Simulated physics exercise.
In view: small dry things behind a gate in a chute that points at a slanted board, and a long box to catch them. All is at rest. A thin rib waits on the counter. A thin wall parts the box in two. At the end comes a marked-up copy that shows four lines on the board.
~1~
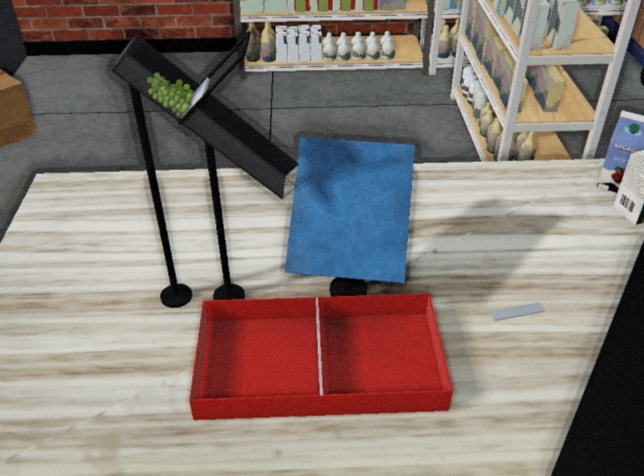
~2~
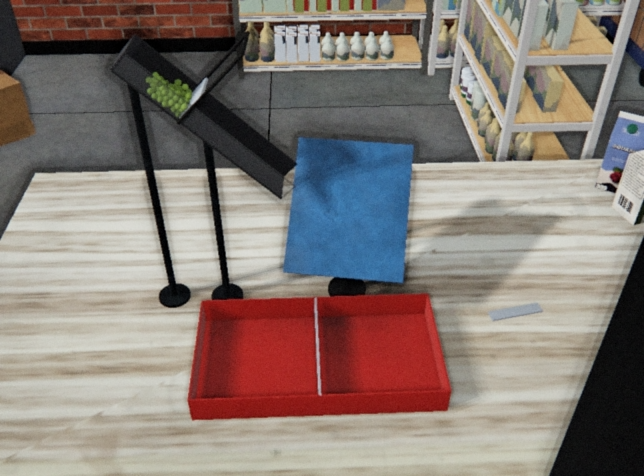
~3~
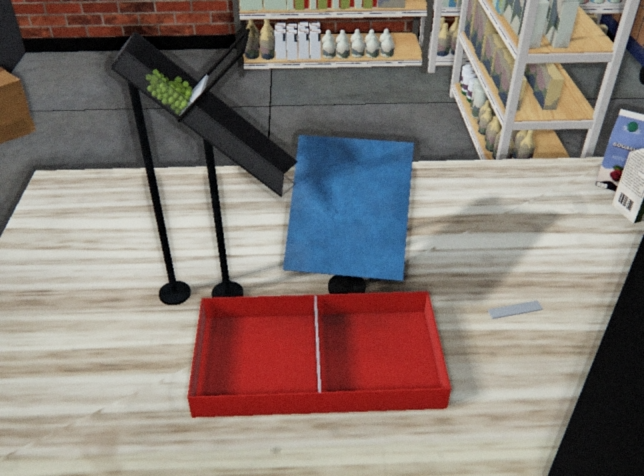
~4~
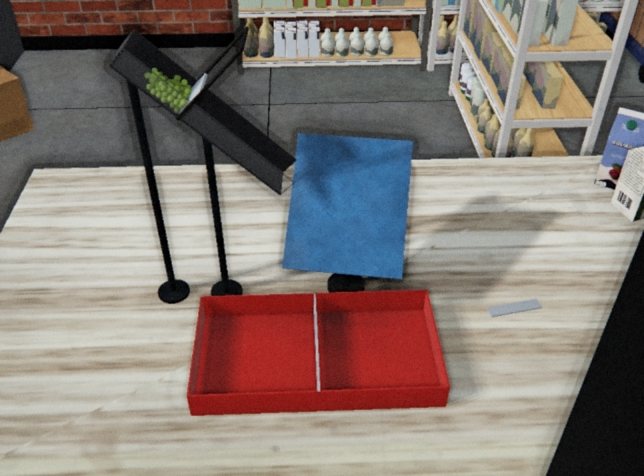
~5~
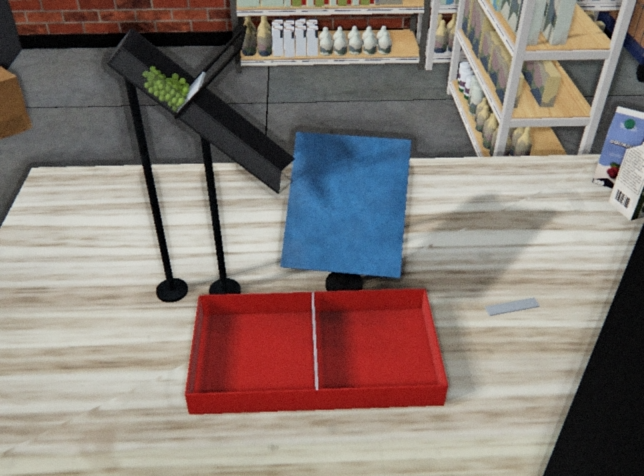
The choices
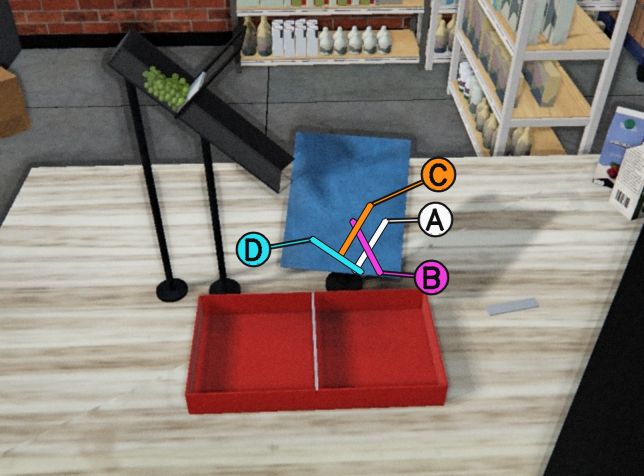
A red box split by a thin wall sat on a pale counter below a tilted blue board and a black chute holding small green things, and nothing moved beyond a slight shift of the view.
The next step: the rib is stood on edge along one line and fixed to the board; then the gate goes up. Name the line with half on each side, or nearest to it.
The answer is line C.
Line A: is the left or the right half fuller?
Right.
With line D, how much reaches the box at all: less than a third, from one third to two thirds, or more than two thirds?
Line D gives more than two thirds.
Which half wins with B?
More lands on the right.
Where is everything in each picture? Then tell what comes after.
Load behind the gate near (179, 94), dried peas; lip of the chute near (284, 188), sloping fairly steeply, in the first frame.
Middle of the board near (349, 208), tilted fairly steeply; middle of its low edge near (342, 277); of its high edge near (356, 141), in the second frame.
Front corners of the box near (188, 397) and (450, 389); front end of its middle wall near (320, 393); gate still shut near (201, 88), in the third frame.
Middle of the load near (177, 90); lip near (282, 184), in the fourth frame.
Middle of the load near (175, 88); lip near (280, 182), in the fifth frame.
On the marked copy, line A from (385, 221) to (355, 270); line B from (353, 221) to (379, 272); line C from (370, 205) to (340, 254); line D from (312, 239) to (360, 271).
If A is chosen, of what is caught, a small share in the left half, the bulk in the right.
If B is chosen, of what is caught, a small share in the left half, all but a few in the right.
If C is chosen, of what is caught, close to a third in the left half, close to two thirds in the right.
If D is chosen, of what is caught, a small share in the left half, all but a few in the right.
